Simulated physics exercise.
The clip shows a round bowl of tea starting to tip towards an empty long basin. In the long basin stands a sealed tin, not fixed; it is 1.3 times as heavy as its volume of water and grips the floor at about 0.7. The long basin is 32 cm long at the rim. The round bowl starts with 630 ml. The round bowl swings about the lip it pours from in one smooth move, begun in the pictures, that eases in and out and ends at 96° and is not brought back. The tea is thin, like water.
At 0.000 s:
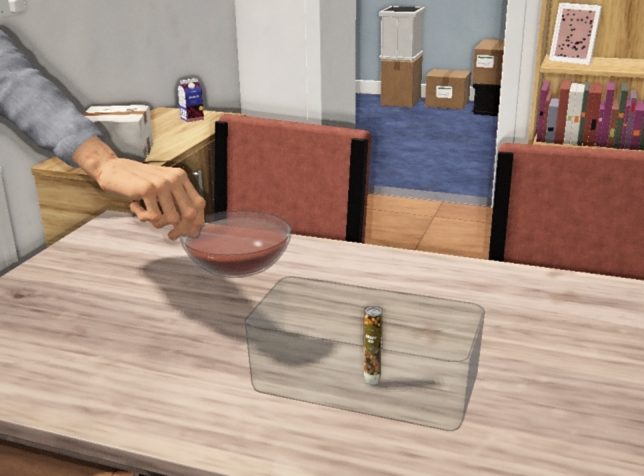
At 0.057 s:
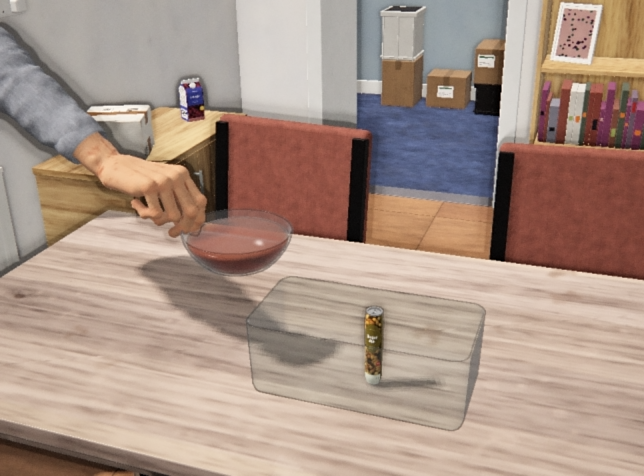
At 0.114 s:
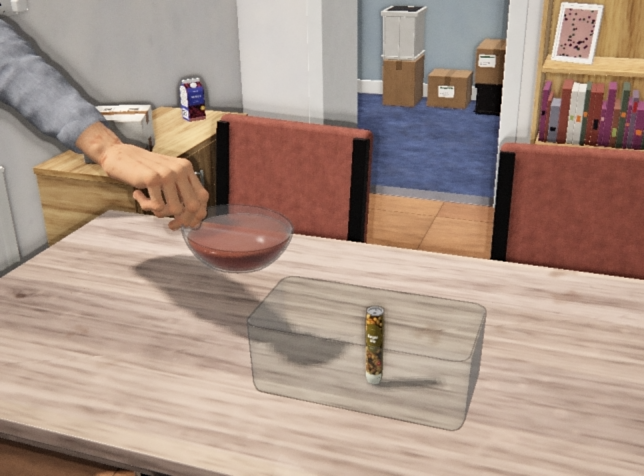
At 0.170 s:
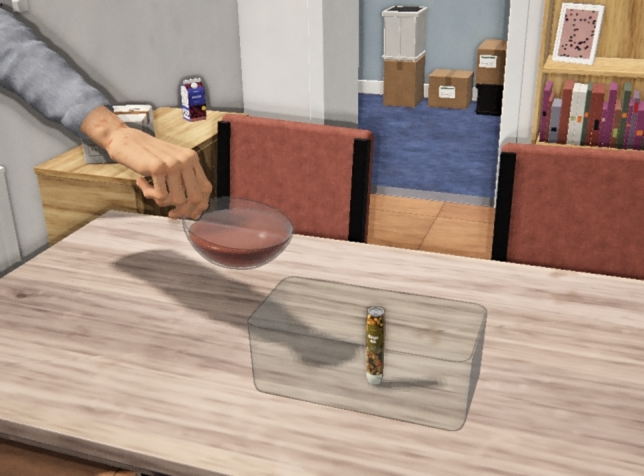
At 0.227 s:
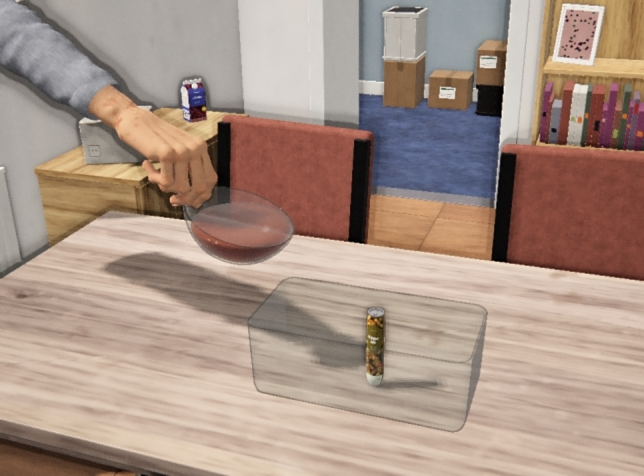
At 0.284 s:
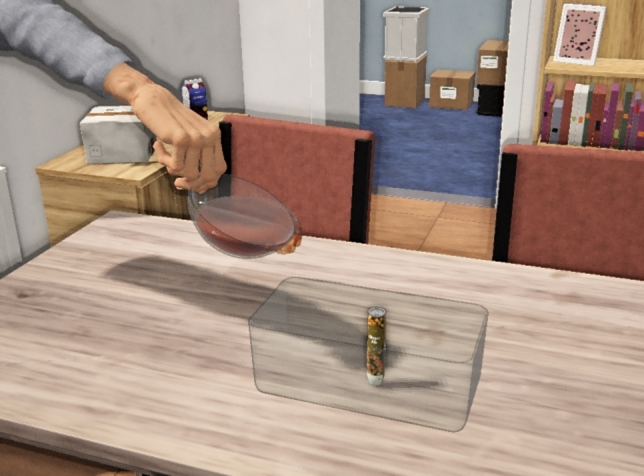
On a pale wooden dining table, a hand holds a round glass bowl of reddish-brown tea nearly level beside a clear, long basin, with a small patterned tin standing upright there. The hand rises and tilts the bowl rightward, slowly at first, then more steeply, until tea reaches over its right rim.
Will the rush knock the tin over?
The tin topples.
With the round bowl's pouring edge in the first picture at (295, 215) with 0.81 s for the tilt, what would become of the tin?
Then it remains upright.
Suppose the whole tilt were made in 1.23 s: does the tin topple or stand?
The tin remains upright.
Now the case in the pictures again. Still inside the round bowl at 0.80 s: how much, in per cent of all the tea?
Near 0 in a hundred.
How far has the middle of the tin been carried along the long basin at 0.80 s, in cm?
About 3 cm.
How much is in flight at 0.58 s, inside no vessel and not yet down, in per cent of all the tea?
Some 54 per cent.
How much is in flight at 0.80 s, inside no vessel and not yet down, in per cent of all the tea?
Some 2 per cent.
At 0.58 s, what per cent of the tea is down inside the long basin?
Some 32 per cent.
After 0.58 s the tilt is 82° and 14 per cent is still to pour; the tin stands where it began.
After 0.80 s the tilt is 96° and 0 per cent is still to pour; the tin leans 24°.
After 1.03 s the tilt is 96° and 0 per cent is still to pour; the tin lies on its side.
After 1.28 s the tilt is 96° and 0 per cent is still to pour; the tin lies on its side.
In the end the tin lies on its side.
